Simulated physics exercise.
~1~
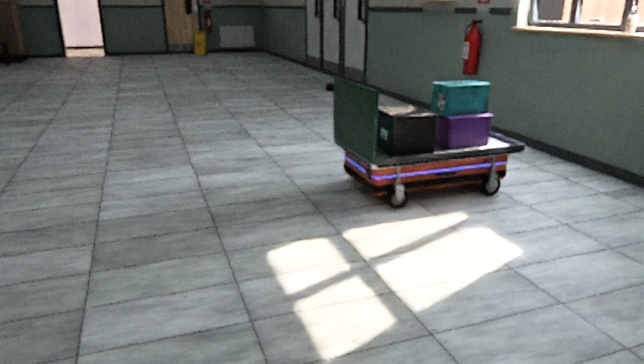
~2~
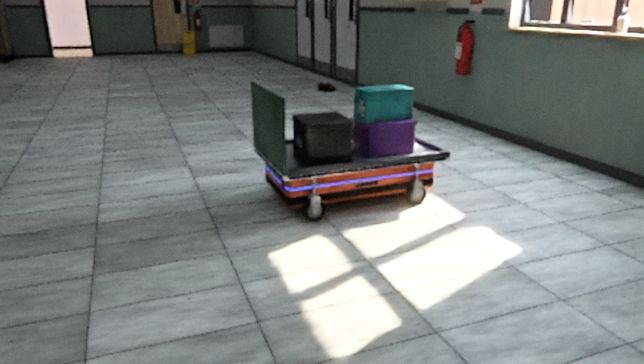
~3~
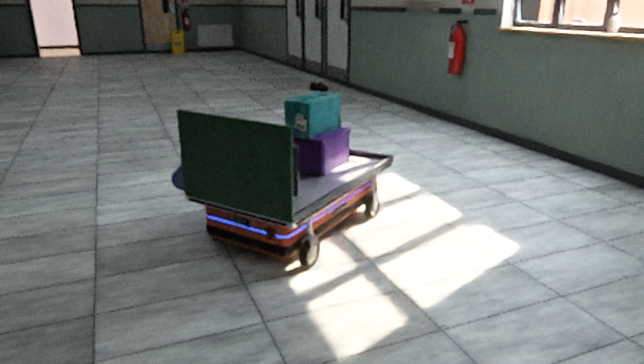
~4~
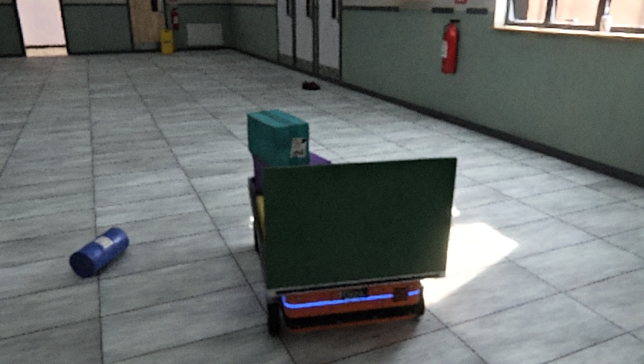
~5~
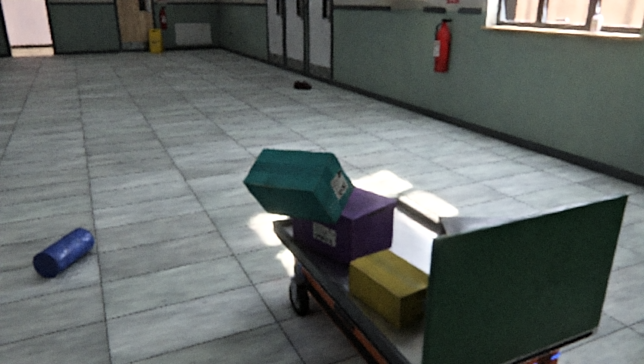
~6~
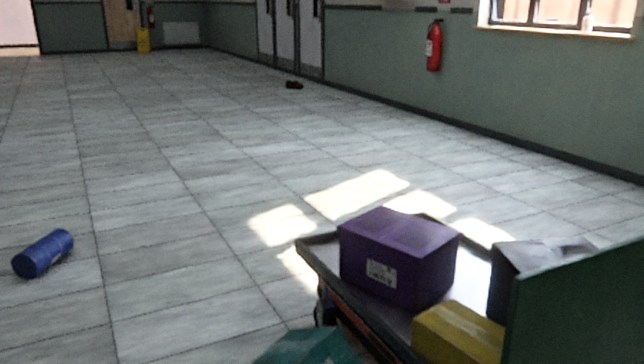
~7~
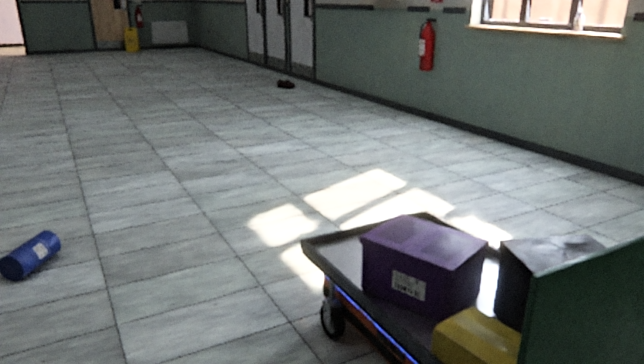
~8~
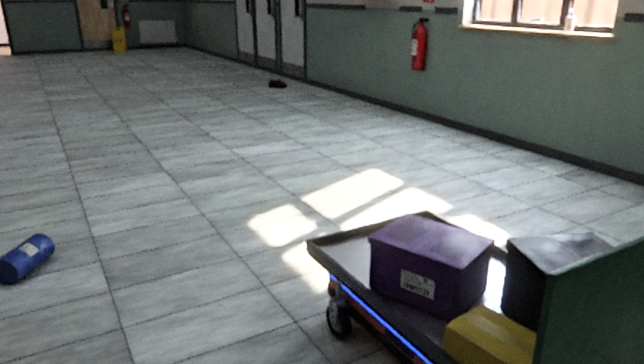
The clip shows a robot cart carrying loose boxes across a tiled floor and turning toward the camera as a blue canister falls off and rolls left. The turquoise box then tumbles off the near side, and the cart ends at lower right with purple, yellow and black boxes aboard.
